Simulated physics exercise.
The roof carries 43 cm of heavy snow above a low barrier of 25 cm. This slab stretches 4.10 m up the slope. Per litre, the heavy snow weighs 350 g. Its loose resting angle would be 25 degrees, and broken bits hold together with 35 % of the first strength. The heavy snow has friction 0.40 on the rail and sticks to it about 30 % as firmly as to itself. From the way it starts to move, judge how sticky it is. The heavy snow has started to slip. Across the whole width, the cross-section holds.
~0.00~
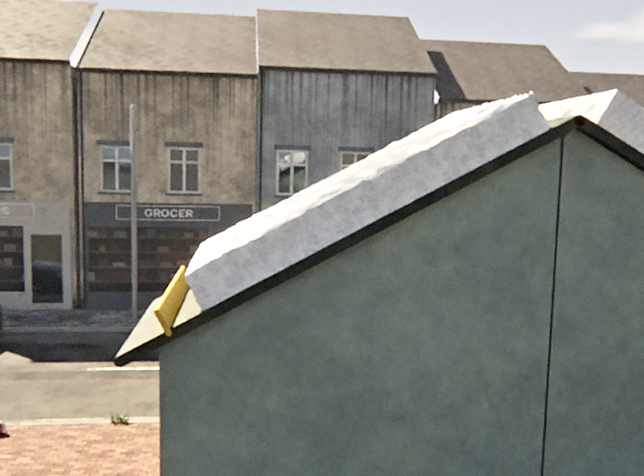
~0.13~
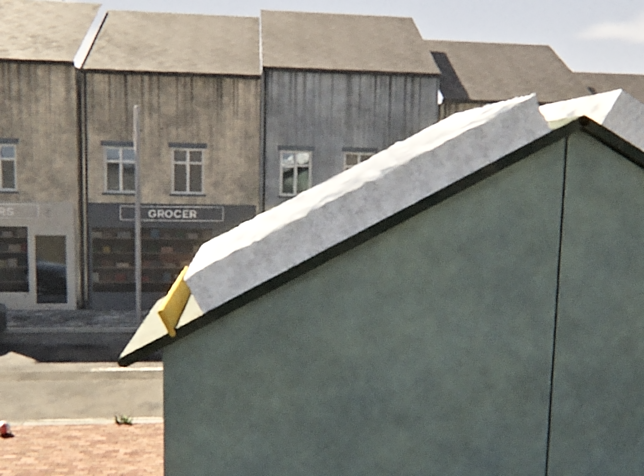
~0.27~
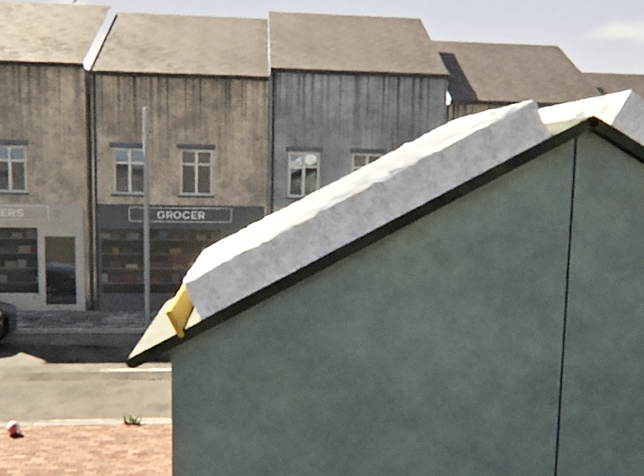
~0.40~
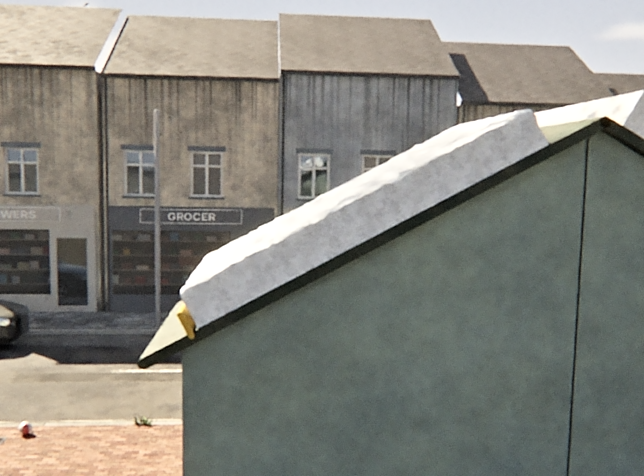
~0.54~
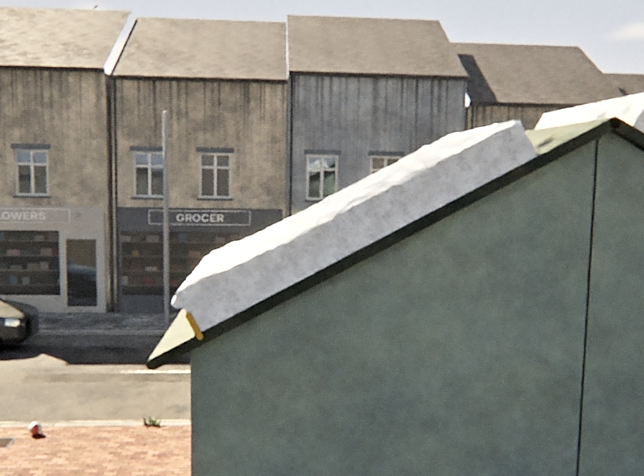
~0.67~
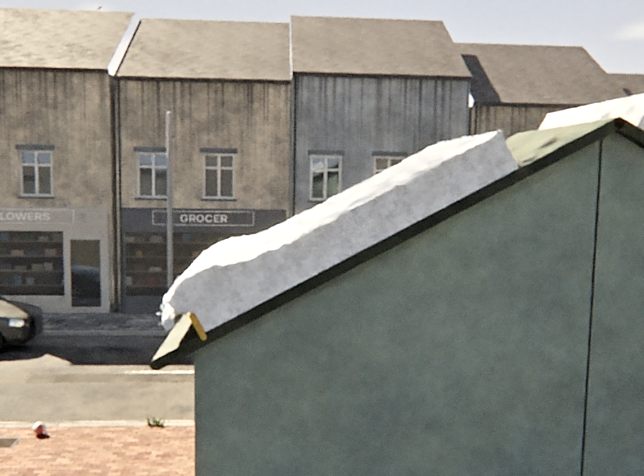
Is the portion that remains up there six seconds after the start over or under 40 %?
I'd say it lands south of 40 %.
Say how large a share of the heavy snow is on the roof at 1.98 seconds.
45 per cent.
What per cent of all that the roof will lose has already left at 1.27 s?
I'd put it near 30 per cent.
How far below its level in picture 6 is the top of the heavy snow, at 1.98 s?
Measured change: Around 1.2 m.
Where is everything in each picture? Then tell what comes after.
The first frame shows foremost bit of the heavy snow at (185, 280).
The second frame shows foremost bit of the heavy snow at (186, 283), its middle shifted 4.0 cm.
The third frame shows foremost bit of the heavy snow at (185, 289), its middle shifted 14 cm.
The fourth frame shows foremost bit of the heavy snow at (181, 298), its middle shifted 31 cm, 1 % of it past the rail, in one piece.
The fifth frame shows foremost bit of the heavy snow at (172, 302), its middle shifted 52 cm, 4 % of it past the rail, in one piece.
The sixth frame shows foremost bit of the heavy snow at (161, 325), its middle shifted 75 cm, 8 % of it past the rail, cracking.
After 1.27 s, 78 % of the snow is on the roof.
After 1.98 s, 44 % of the snow is on the roof.
After 2.69 s, 32 % of the snow is on the roof.
After 3.40 s, 30 % of the snow is on the roof.
After 6.00 s, 29 % of the snow is on the roof.
